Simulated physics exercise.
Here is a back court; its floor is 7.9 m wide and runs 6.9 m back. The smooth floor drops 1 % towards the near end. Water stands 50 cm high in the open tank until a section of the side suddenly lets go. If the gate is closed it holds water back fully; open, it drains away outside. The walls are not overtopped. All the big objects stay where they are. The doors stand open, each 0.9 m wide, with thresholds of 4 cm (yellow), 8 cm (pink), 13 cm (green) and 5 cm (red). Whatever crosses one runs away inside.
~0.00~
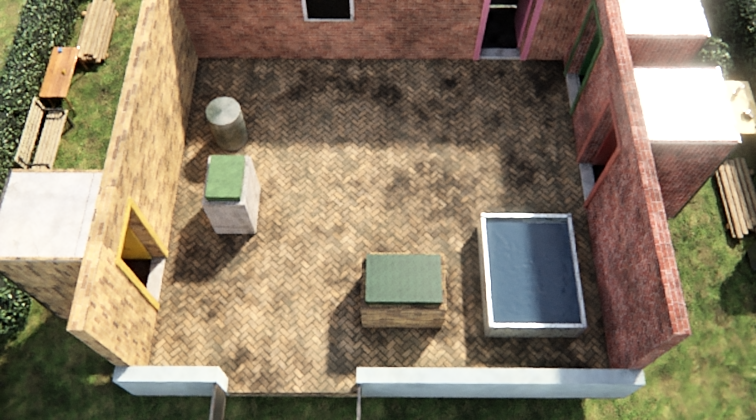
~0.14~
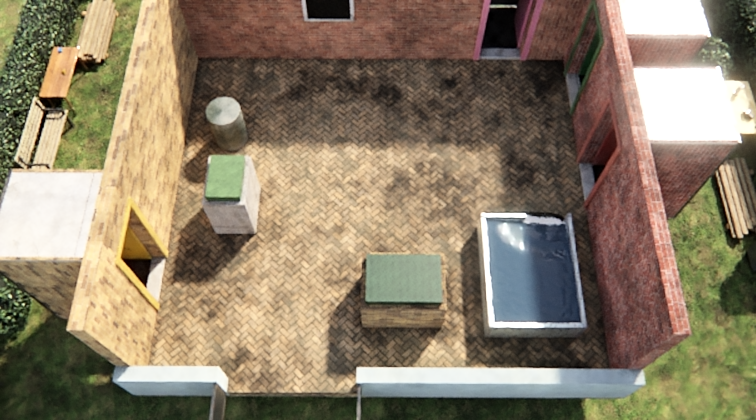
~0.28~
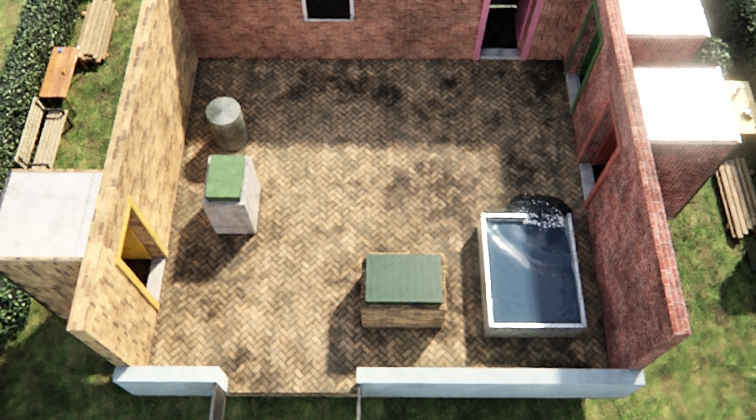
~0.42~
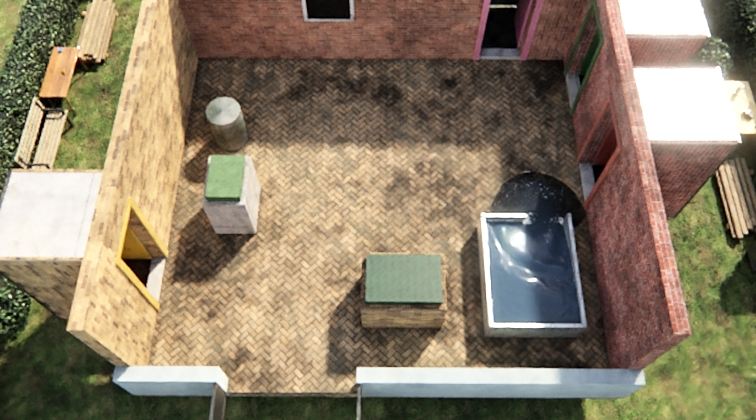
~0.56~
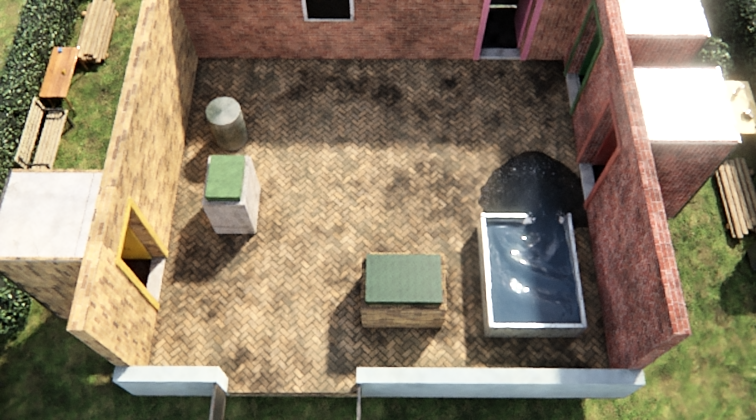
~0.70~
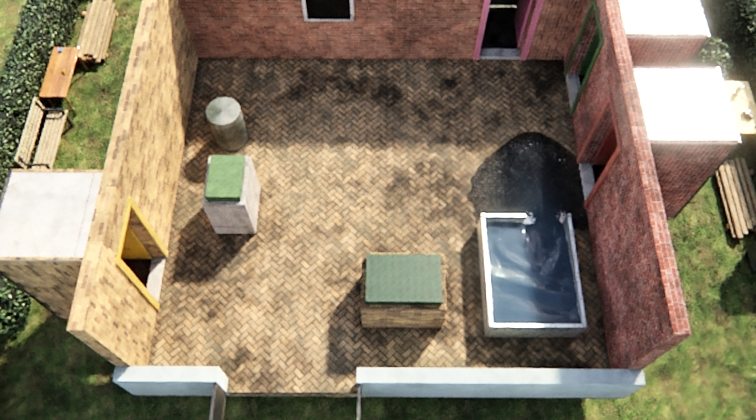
In a brick-walled back court, an open tank of still water begins pouring from its far side, and a dark wet patch spreads across the paved floor behind it, reaching farther back while the tank's surface ripples.
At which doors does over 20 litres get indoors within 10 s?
Door by door: At the yellow door it stays under the limit; at the pink door it goes over the limit; at the green door it keeps below the limit; at the red door it goes over the limit.
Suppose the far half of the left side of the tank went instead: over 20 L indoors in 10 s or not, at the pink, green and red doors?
Against that limit: Pink not over, green under, red not over.
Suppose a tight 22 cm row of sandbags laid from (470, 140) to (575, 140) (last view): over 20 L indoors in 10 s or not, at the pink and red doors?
Against that limit: Pink not over, red over.
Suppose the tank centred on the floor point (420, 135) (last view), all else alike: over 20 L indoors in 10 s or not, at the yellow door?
Then: Yellow not over.
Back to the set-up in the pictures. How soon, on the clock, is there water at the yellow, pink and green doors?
Arrival: Yellow not in the 10 s, pink 1.8 s, green 1.3 s.
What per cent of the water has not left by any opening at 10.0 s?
Roughly 90 in a hundred.
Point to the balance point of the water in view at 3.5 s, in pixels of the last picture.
At about (512, 189).
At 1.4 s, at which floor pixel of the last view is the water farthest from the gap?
Around (542, 74).
After 1.4 s water covers 15 % of the floor and is deepest (28 cm) near (543, 226); yellow door not reached, pink door not reached, green door 5 cm at the sill, 0 L in, red door 13 cm at the sill, 11 L in.
After 2.2 s water covers 20 % of the floor and is deepest (24 cm) near (540, 61); yellow door not reached, pink door 12 cm at the sill, 0 L in, green door 7 cm at the sill, 0 L in, red door 12 cm at the sill, 45 L in.
After 3.5 s water covers 25 % of the floor and is deepest (18 cm) near (560, 81); yellow door not reached, pink door 14 cm at the sill, 23 L in, green door 10 cm at the sill, 0 L in, red door 9 cm at the sill, 77 L in.
After 6.0 s water covers 40 % of the floor and is deepest (10 cm) near (543, 226); yellow door not reached, pink door 9 cm at the sill, 39 L in, green door 10 cm at the sill, 3 L in, red door 7 cm at the sill, 101 L in.
After 10.0 s water covers 65 % of the floor and is deepest (6 cm) near (543, 226); yellow door not reached, pink door 4 cm at the sill, 39 L in, green door 5 cm at the sill, 3 L in, red door 4 cm at the sill, 106 L in.
